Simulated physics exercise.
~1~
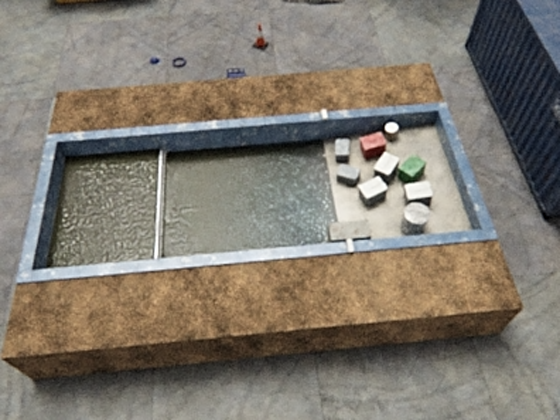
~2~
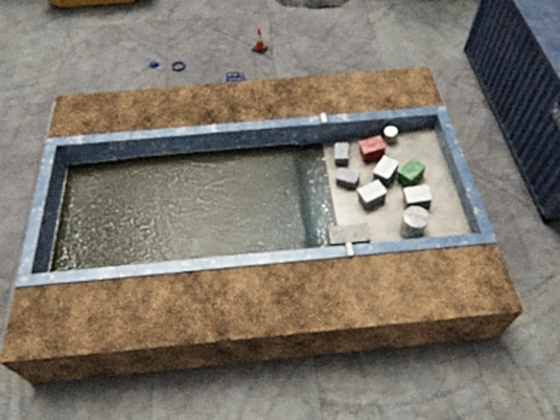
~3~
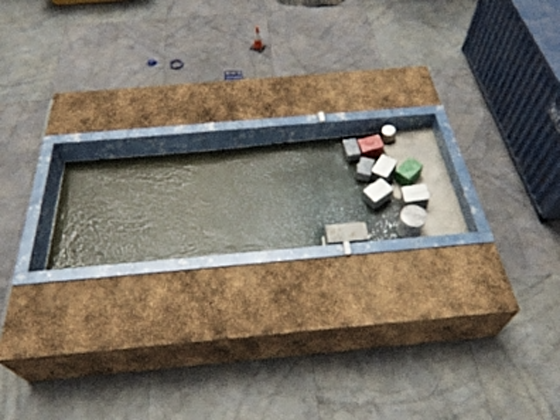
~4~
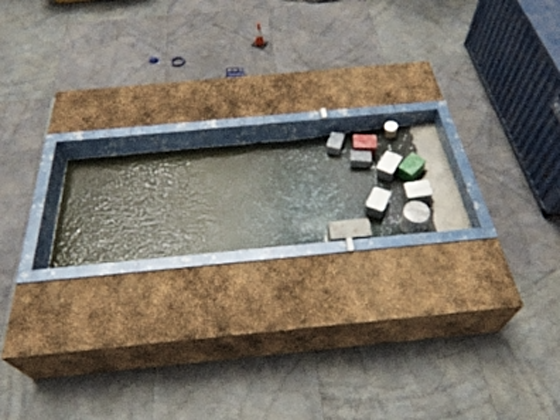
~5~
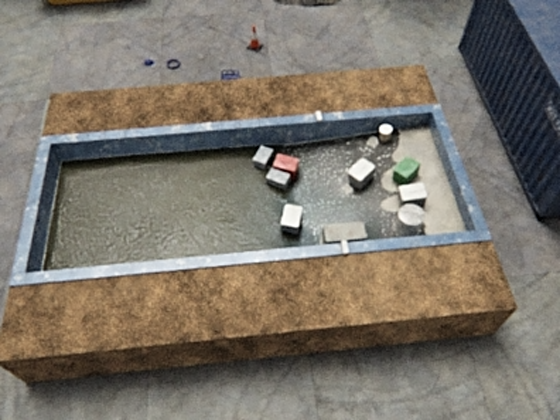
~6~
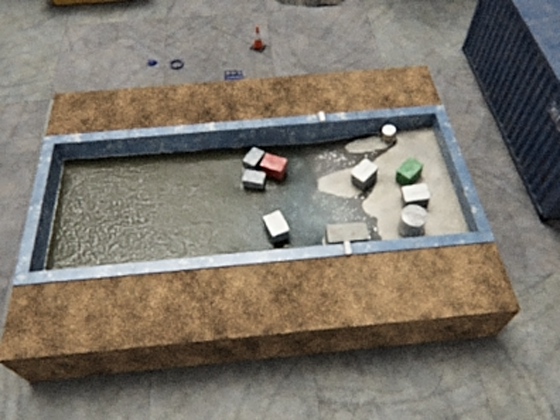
The clip opens on a long tank seen from above, with water held behind a thin barrier on the left and a cluster of small crates and pails resting on a pale ramp at the right. The barrier disappears and the water surges right, reaching the ramp's lower edge. It washes up among the objects, nudging several slightly up the slope. The flow then draws back, carrying a red crate, two grey ones and a white one well to the left. At the end those four float in the water, while the green crate and the others remain on the wet ramp.
